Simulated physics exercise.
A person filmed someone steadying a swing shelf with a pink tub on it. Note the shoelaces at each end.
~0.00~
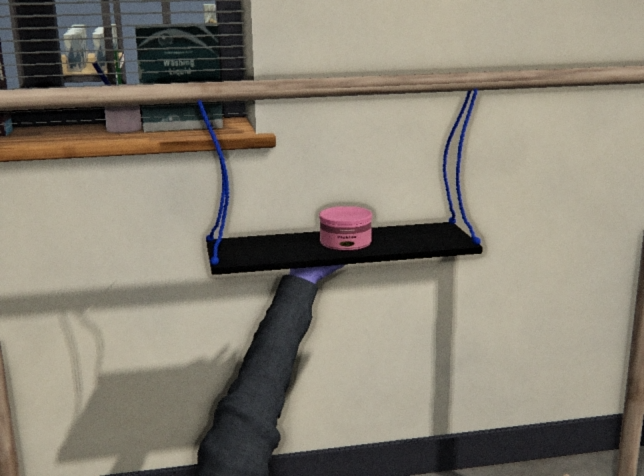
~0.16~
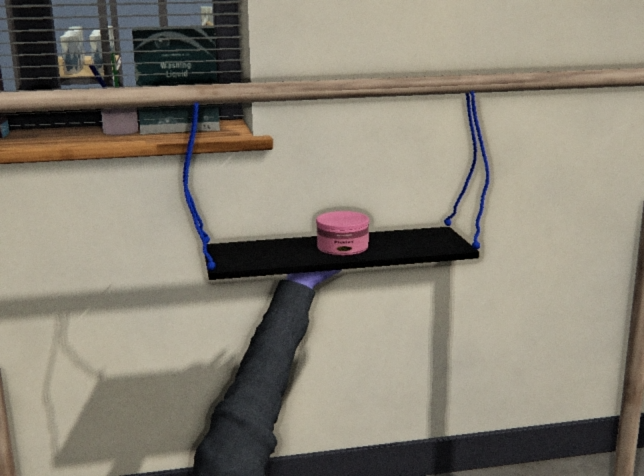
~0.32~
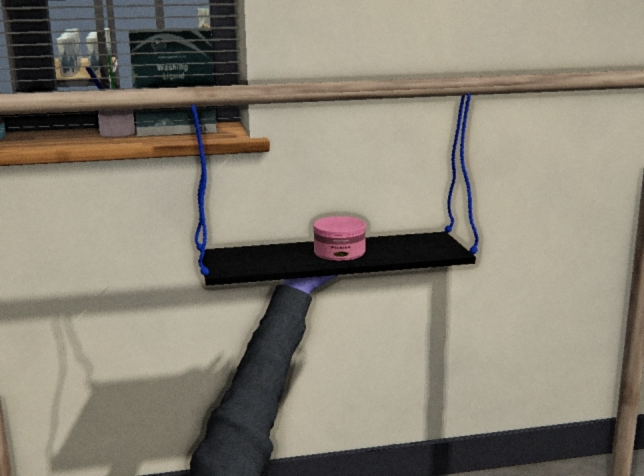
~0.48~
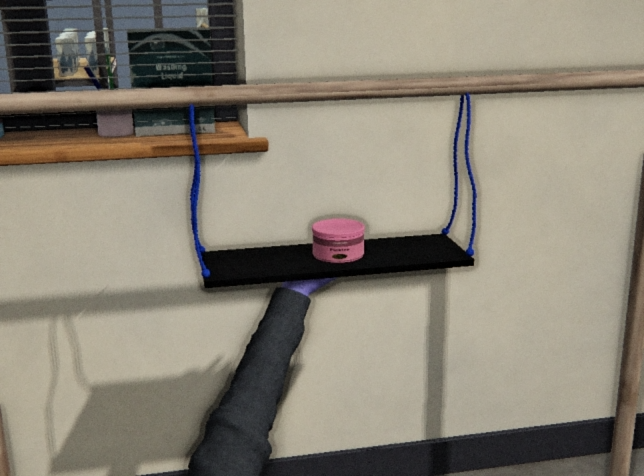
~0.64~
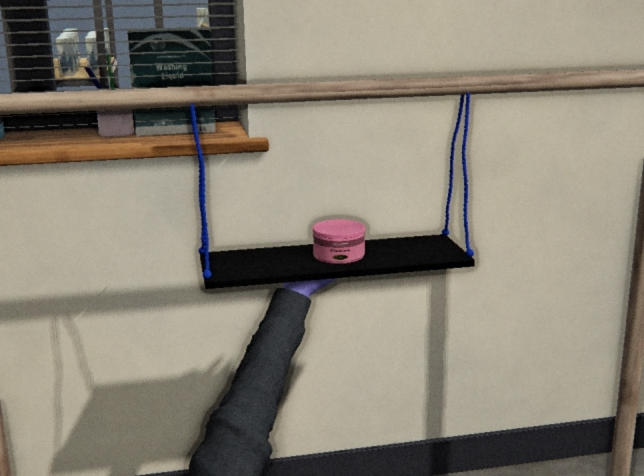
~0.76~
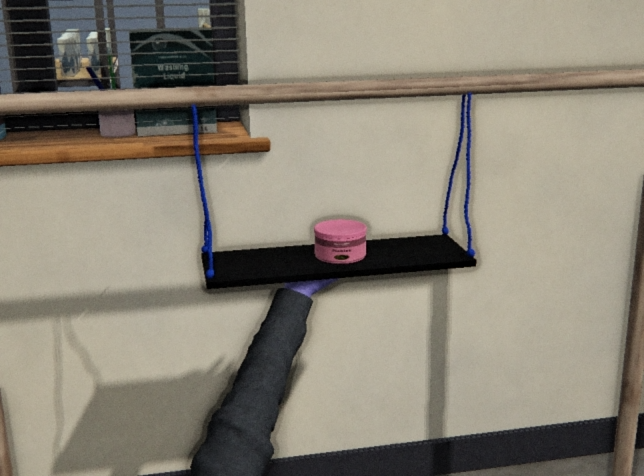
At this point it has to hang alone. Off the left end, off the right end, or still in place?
Holds its spot.
After 1.00 s, board level; tub on the board near (340, 244).
At rest, board level; tub on the board near (340, 244). The pink tub stays on the board.
